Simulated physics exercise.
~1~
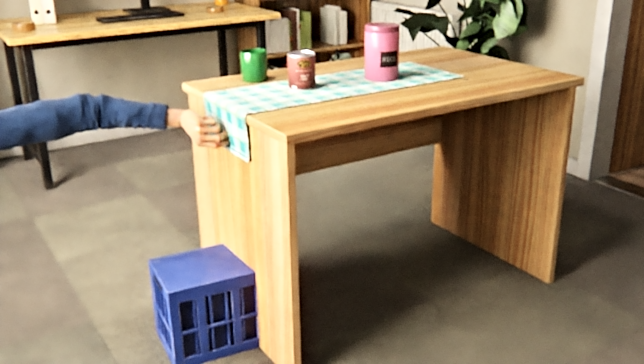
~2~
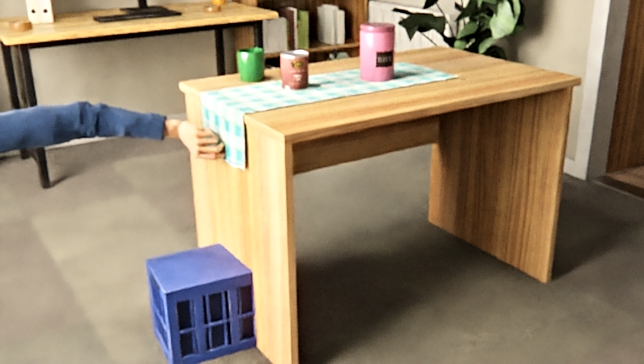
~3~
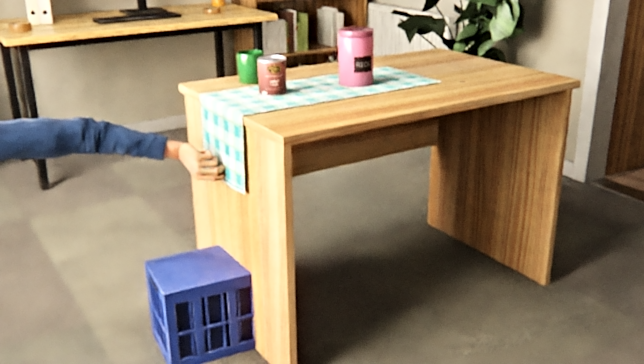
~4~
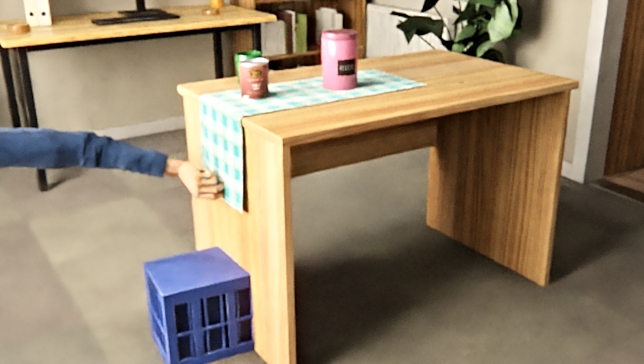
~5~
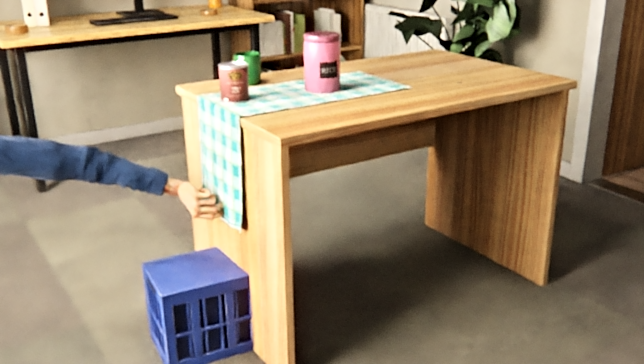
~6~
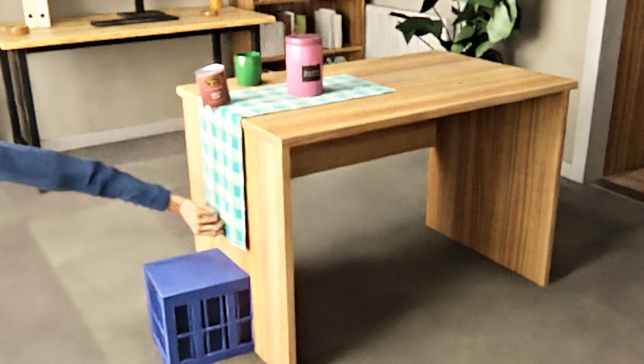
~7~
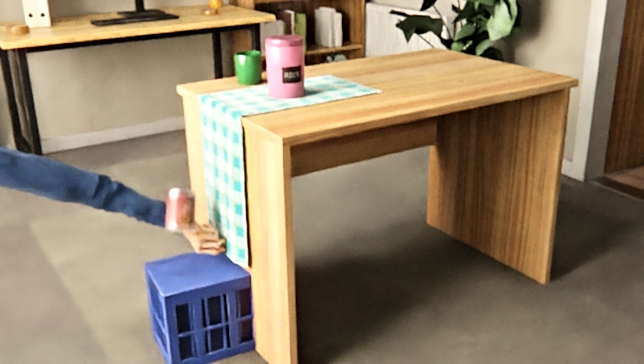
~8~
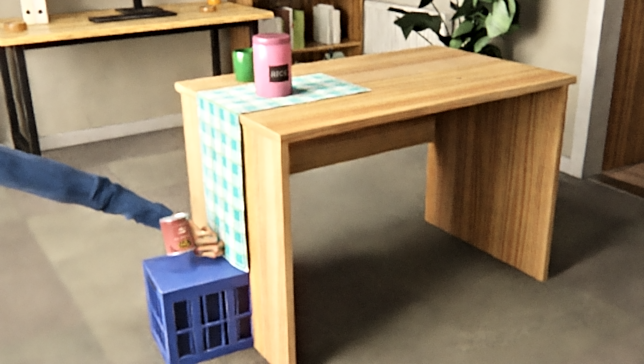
A hand tugs a checkered cloth down, tipping a red tin off the table's end.
